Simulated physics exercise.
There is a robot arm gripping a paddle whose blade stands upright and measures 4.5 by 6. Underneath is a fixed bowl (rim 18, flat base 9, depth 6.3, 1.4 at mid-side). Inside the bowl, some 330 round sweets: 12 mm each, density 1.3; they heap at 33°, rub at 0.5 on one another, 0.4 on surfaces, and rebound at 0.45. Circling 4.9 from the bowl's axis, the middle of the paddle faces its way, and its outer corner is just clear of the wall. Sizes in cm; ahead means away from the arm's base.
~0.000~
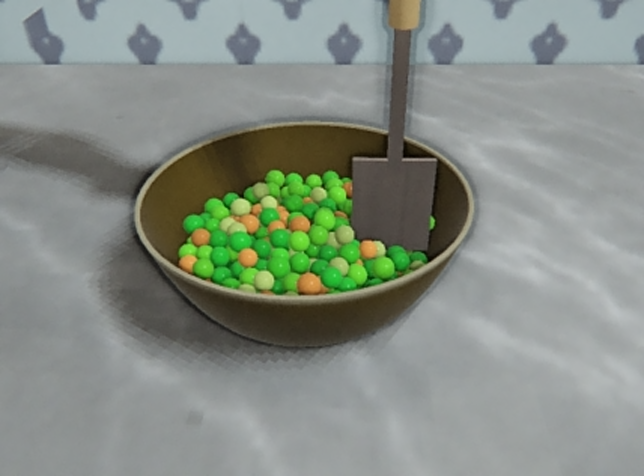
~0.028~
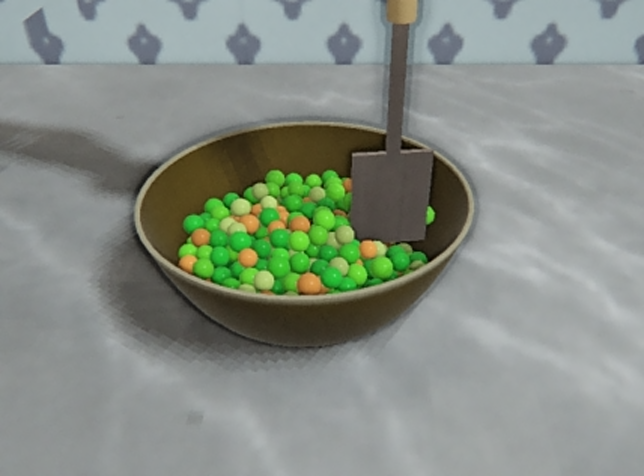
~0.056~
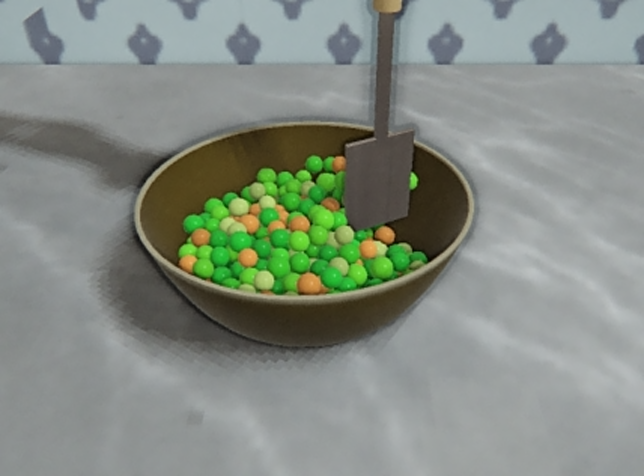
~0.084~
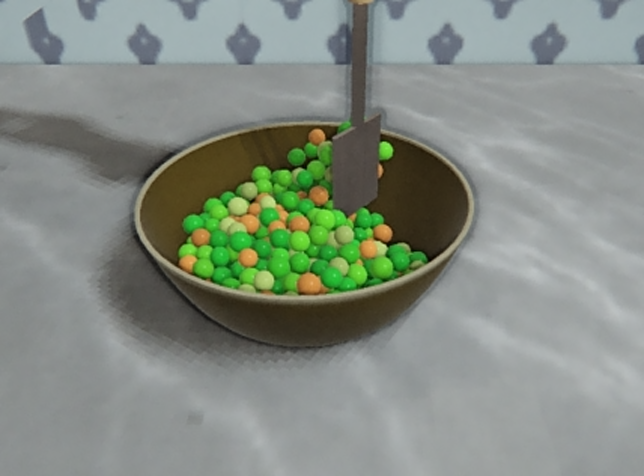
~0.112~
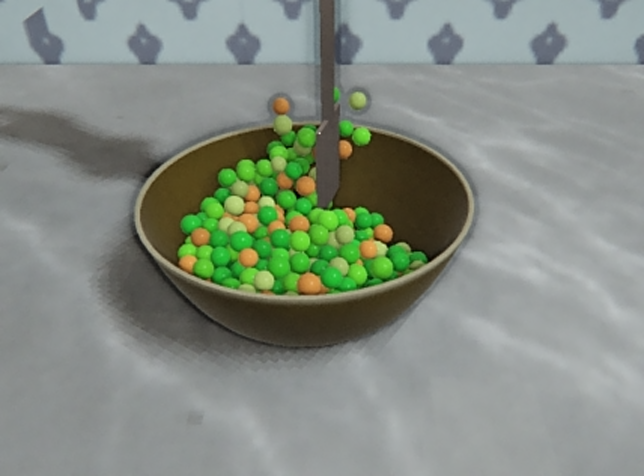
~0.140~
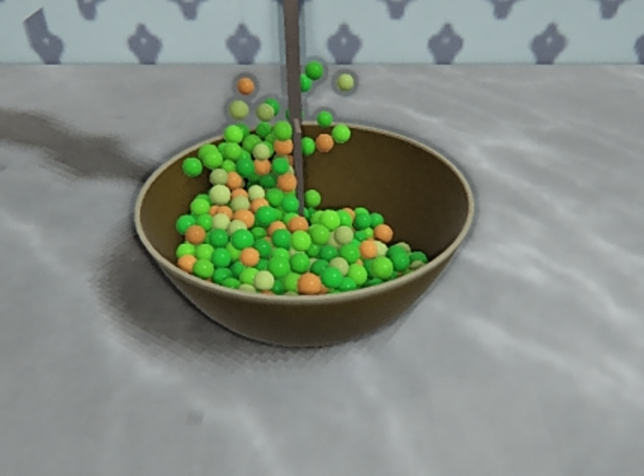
Upright paddle sweeping leftward round the back of a brown bowl, pushing green, orange and cream balls up and flinging a few above the rim.
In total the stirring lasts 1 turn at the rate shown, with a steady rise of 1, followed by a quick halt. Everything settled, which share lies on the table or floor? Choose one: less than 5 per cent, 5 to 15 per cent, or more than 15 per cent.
The share is more than 15 per cent.
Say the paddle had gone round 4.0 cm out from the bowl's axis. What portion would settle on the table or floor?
That would give close to 25 per cent.
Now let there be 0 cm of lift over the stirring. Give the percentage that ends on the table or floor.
I'd put it at about 30 per cent.
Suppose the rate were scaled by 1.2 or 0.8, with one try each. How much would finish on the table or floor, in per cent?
Estimates in order: Near 30 % and near 20 %.
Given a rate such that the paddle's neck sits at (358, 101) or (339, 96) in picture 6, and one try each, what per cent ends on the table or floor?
First try: About 10 %; second try: About 15 %.
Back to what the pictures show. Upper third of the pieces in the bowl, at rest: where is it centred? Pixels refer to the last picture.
The centre is near pixel (337, 220).
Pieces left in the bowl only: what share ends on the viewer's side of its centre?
Close to 45 in a hundred.
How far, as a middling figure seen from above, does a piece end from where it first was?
About 4 centimetres.
After 0.26 s, 197° round, highest piece 9 above the table; 304 in the bowl, 3 on the table or floor, 23 in flight or on the tool.
After 0.38 s, 295° round, highest piece 10 above the table; 272 in the bowl, 32 on the table or floor, 26 in flight or on the tool.
After 0.63 s, 0° round, highest piece 5 above the table; 248 in the bowl, 82 on the table or floor.
After 1.33 s, 0° round, highest piece 5 above the table; 248 in the bowl, 82 on the table or floor.
In the end, 248 in the bowl, 82 on the table or floor. That is 25 % on the table or floor.
